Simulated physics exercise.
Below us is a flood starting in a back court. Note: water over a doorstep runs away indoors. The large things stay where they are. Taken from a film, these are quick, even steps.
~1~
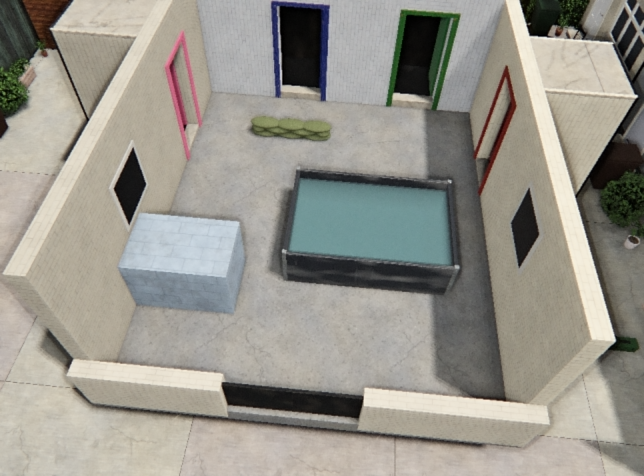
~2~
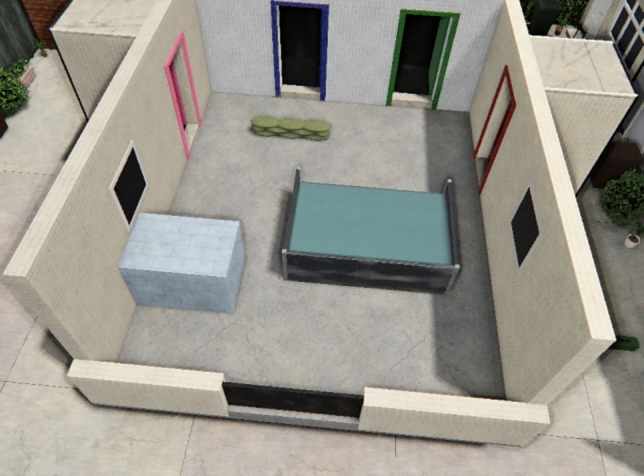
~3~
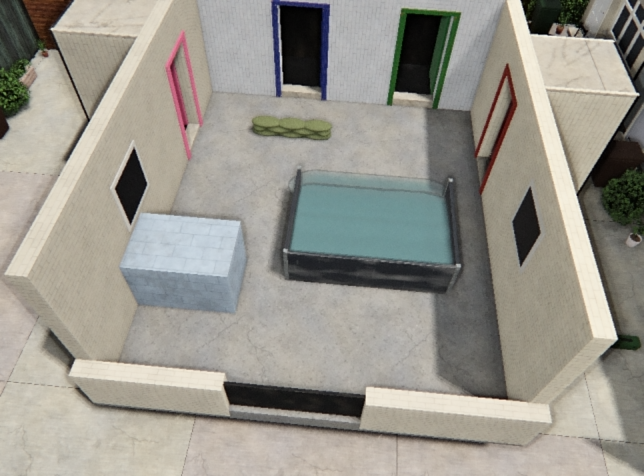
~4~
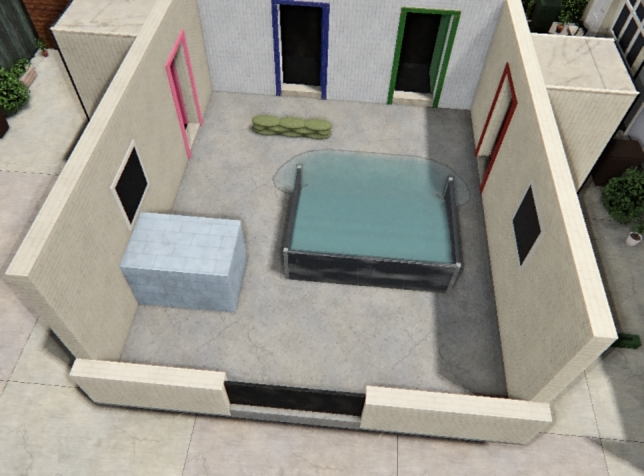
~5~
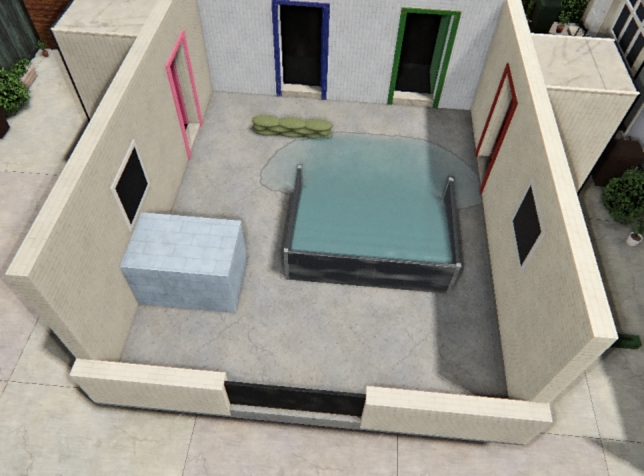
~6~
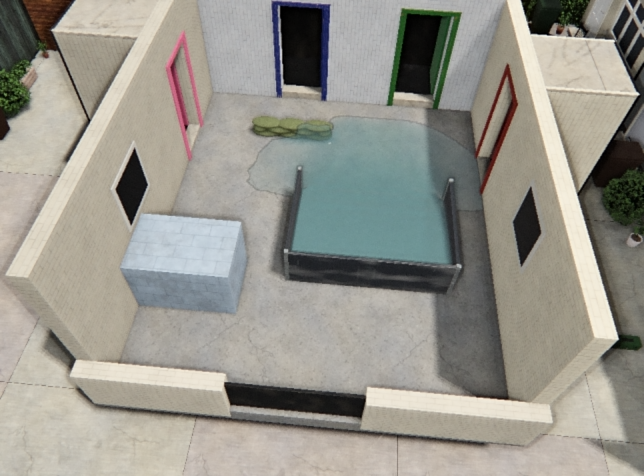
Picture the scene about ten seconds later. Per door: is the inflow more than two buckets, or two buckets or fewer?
In order: The green door gets more than two buckets inside. The red door gets more than two buckets inside. The pink door gets more than two buckets inside. The blue door gets two buckets or less inside.
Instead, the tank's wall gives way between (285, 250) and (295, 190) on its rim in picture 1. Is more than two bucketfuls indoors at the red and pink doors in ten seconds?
I think the red door crosses the limit and the pink door crosses the limit.
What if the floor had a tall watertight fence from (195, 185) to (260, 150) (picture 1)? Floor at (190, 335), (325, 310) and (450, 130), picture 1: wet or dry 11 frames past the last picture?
One after the other: Free of water, no water, awash.
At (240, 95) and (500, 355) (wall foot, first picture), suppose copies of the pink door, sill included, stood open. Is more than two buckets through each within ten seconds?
In order: Tops the limit, stays within it.
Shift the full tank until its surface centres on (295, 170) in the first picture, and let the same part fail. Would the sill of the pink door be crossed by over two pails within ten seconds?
Pink door: Past the limit.
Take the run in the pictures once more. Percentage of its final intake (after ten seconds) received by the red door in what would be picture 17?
My estimate is close to 15 per cent.
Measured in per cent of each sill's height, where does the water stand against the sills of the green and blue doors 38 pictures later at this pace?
Near 40 and 40 in a hundred.
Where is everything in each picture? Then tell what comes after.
The open tank at (371, 218) is whole and still, in the first frame.
The front is at a hidden place, out from the gap on the open tank's far side, in the second frame.
Water pours out on the open tank's far side and has run to (293, 183), in the third frame.
Water pours out on the open tank's far side and has run to (462, 185), in the fourth frame.
Water pours out on the open tank's far side and has run to (473, 175), in the fifth frame.
The front is at (477, 159), out from the gap on the open tank's far side, in the sixth frame.
A moment on, water covers 35 % of the floor; the green door over two buckets in, the red door under two buckets in, the pink door not reached, the blue door wet at the sill, nothing in.
Next, water covers 45 % of the floor; the green door far over two buckets in, the red door under two buckets in, the pink door over two buckets in, the blue door wet at the sill, nothing in.
Then, water covers 55 % of the floor; the green door far over two buckets in, the red door over two buckets in, the pink door far over two buckets in, the blue door wet at the sill, nothing in.
Later, water covers 75 % of the floor; the green door far over two buckets in, the red door far over two buckets in, the pink door far over two buckets in, the blue door wet at the sill, nothing in.
In the end, water covers 95 % of the floor; the green door far over two buckets in, the red door far over two buckets in, the pink door far over two buckets in, the blue door wet at the sill, nothing in.
